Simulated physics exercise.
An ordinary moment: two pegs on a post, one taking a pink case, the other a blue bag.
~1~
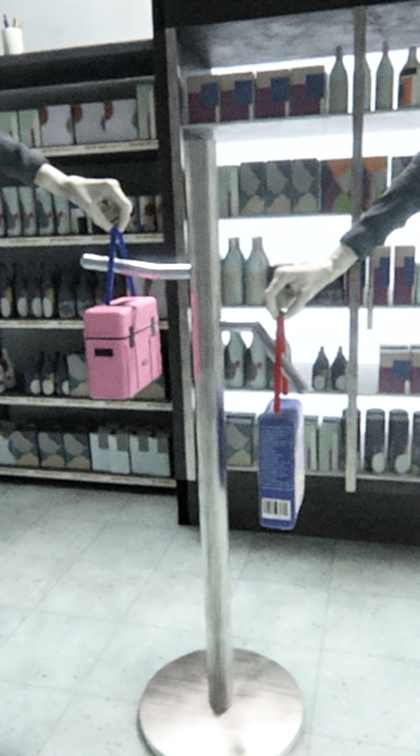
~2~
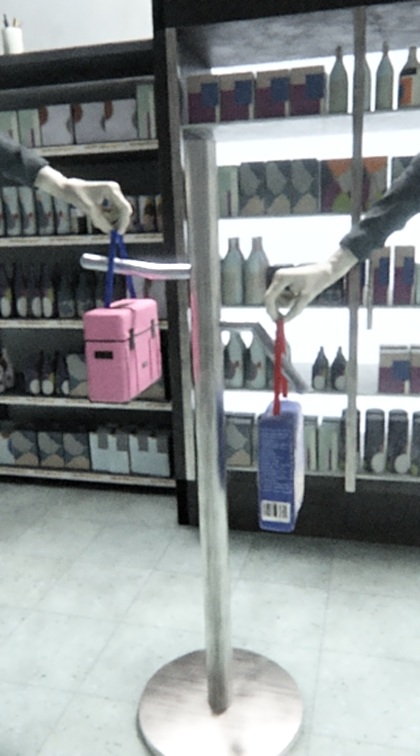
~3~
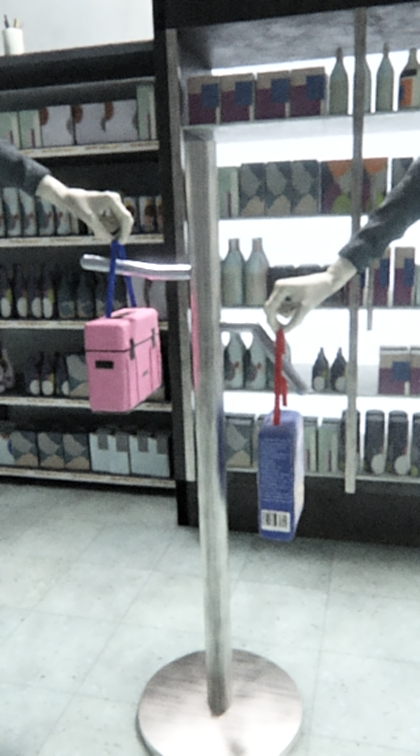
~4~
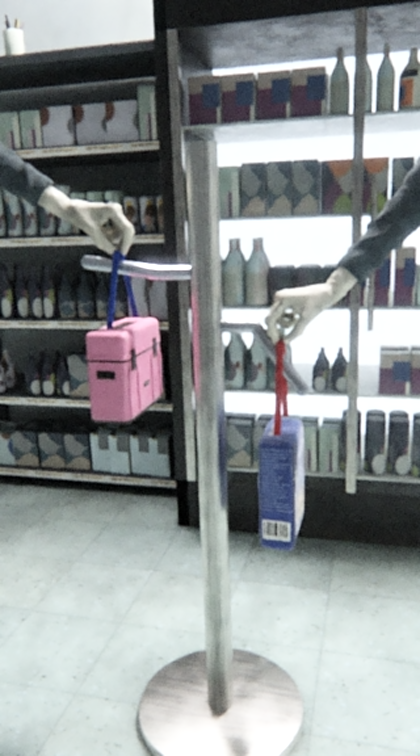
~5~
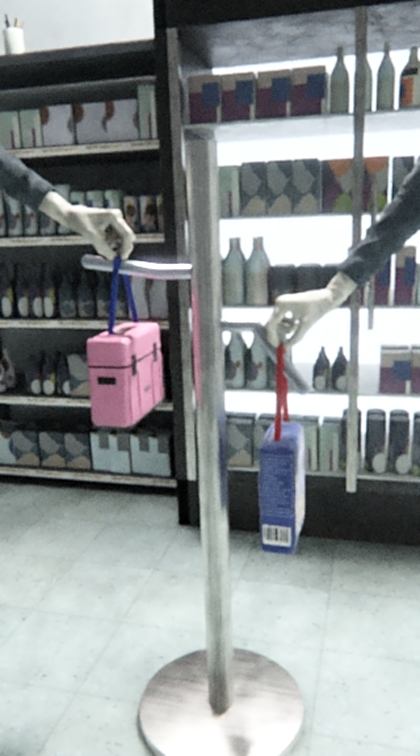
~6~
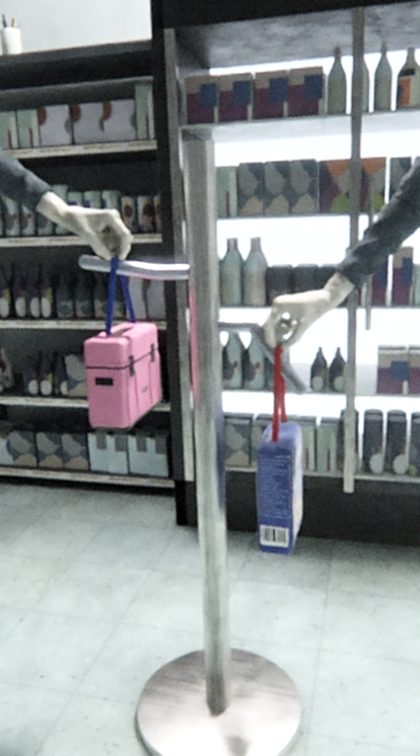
In a shop aisle, two hands slowly lower a pink case and a blue bag.
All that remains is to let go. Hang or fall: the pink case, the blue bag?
In the end the pink case holds on; the blue bag comes down.
Then, 0.28 s on from there, pink case still up near (126, 374); blue bag falling near (283, 573).
Then, 0.52 s on from there, pink case still up near (126, 375); blue bag on the floor near (313, 712).
Then, 0.78 s on from there, pink case still up near (127, 376); blue bag on the floor.
In the end, pink case still up near (127, 376); blue bag on the floor. The pink case remains on its peg and the blue bag slips off its peg.
